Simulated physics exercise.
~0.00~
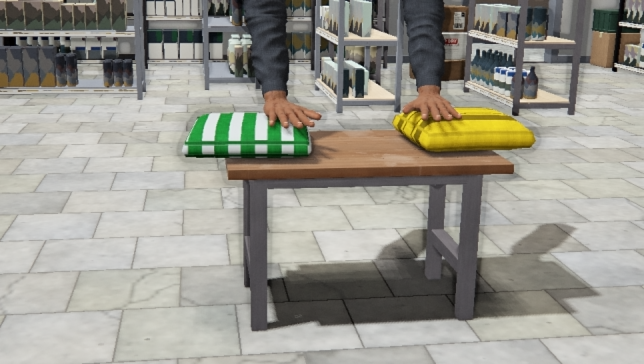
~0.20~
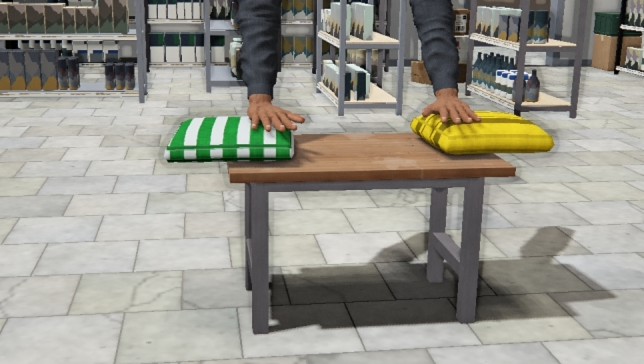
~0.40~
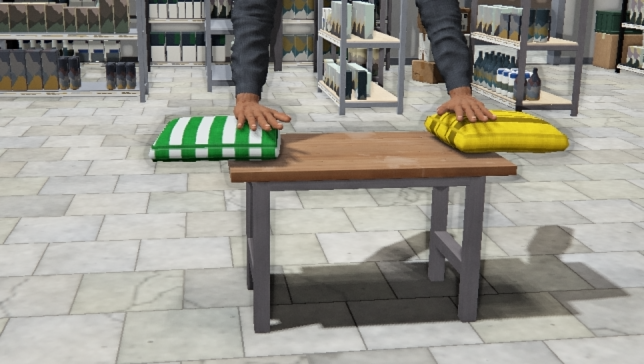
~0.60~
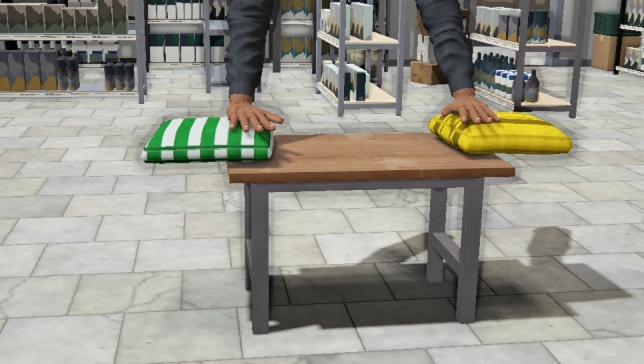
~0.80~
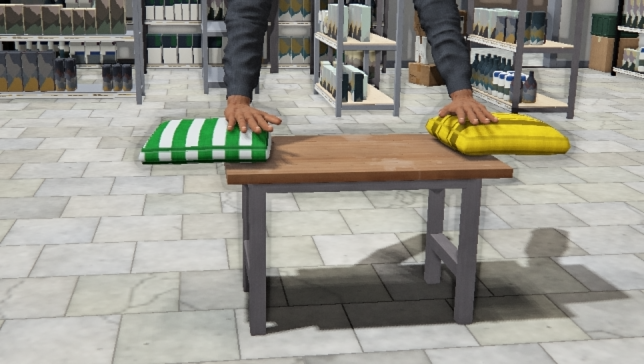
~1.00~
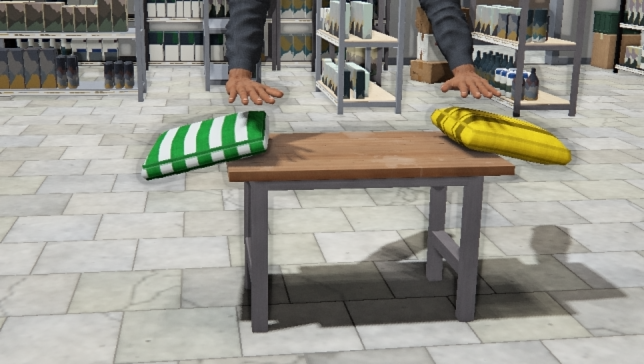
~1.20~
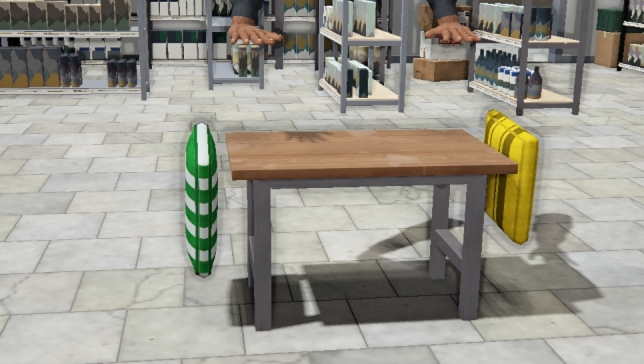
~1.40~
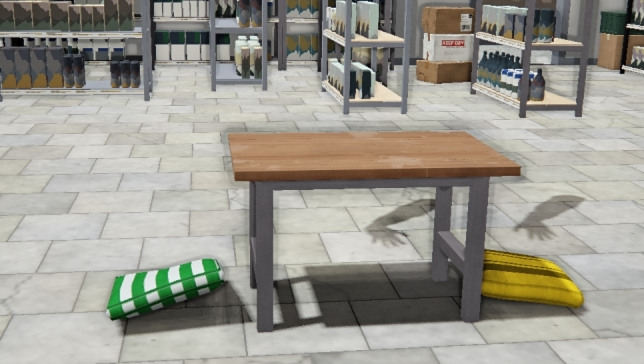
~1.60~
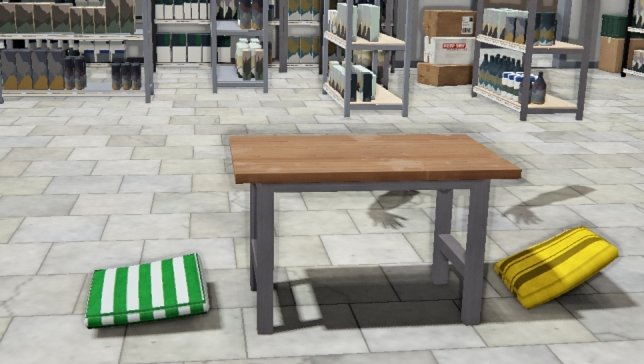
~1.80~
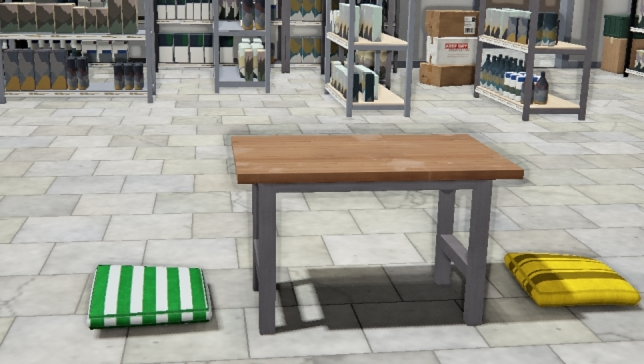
Two hands sliding striped green and yellow cushions apart on a bench and letting go, both tipping off opposite ends onto the floor.
